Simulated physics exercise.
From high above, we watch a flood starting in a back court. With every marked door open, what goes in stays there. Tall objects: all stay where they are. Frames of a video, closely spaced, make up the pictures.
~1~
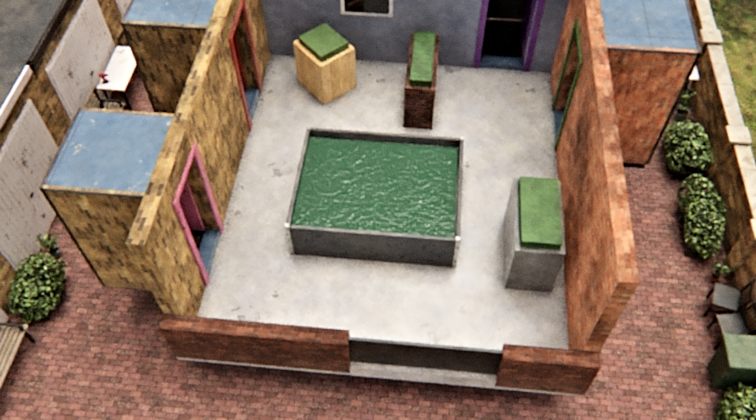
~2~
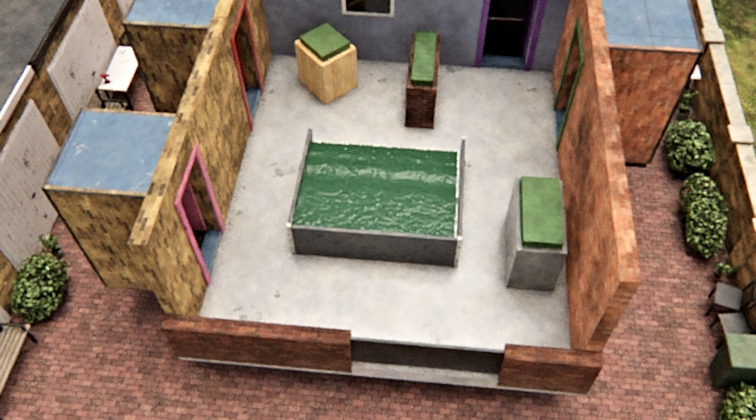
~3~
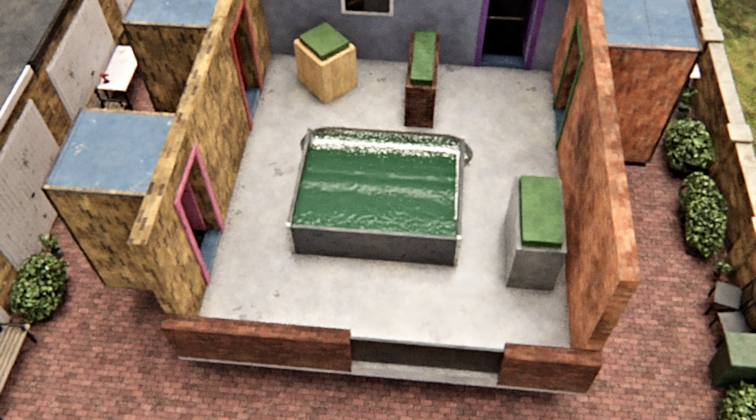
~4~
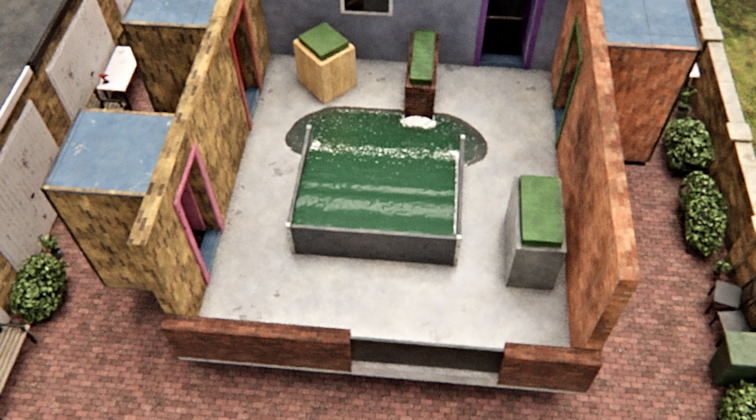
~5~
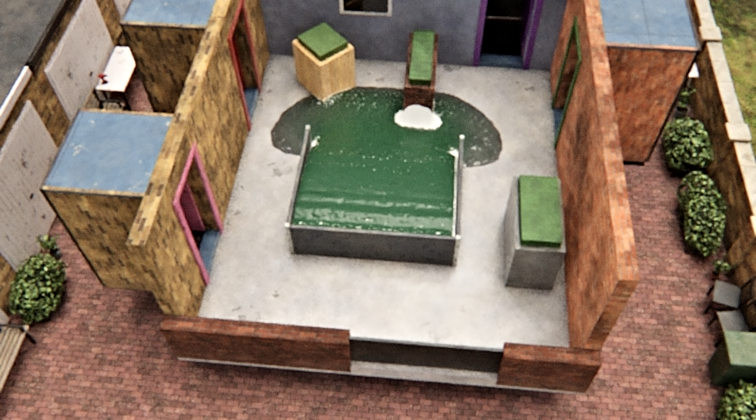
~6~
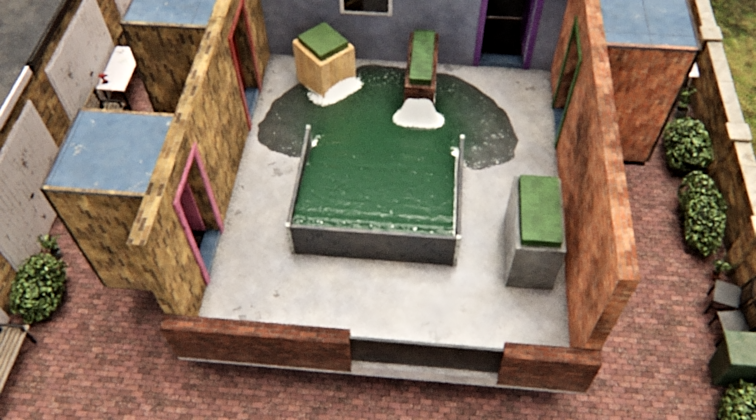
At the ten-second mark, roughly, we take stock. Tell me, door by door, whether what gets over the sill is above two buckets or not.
Red door: Above; green door: Above; purple door: Above; pink door: Not above.
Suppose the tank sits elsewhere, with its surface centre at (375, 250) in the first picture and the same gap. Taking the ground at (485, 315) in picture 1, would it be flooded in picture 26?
Untouched there.
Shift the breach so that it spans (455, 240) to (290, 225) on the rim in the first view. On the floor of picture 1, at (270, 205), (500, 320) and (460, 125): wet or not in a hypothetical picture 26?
Going in your order, I'd say drenched, then drenched, then still bare.
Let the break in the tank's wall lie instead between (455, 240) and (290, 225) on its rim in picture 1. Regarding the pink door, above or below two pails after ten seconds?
Well, the pink door crosses the line this time.
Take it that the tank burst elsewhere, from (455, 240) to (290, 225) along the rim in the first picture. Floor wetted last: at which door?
Last: The door marked purple.
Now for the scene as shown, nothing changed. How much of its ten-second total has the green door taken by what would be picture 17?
It comes to around 5 percent of the ten-second total.
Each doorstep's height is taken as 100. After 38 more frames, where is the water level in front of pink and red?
About 40 and 90 %.
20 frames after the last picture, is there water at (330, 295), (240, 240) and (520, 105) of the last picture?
In turn, the points end up high and dry, high and dry and soaked.
A moment on, water covers 40 % of the floor; the red door wet at the sill, nothing in, the green door not reached, the purple door under two buckets in, the pink door not reached.
Next, water covers 45 % of the floor; the red door under two buckets in, the green door under two buckets in, the purple door over two buckets in, the pink door not reached.
Then, water covers 55 % of the floor; the red door far over two buckets in, the green door far over two buckets in, the purple door over two buckets in, the pink door not reached.
Later, water covers 85 % of the floor; the red door far over two buckets in, the green door far over two buckets in, the purple door far over two buckets in, the pink door wet at the sill, nothing in.
In the end, water covers 100 % of the floor; the red door far over two buckets in, the green door far over two buckets in, the purple door far over two buckets in, the pink door wet at the sill, nothing in.
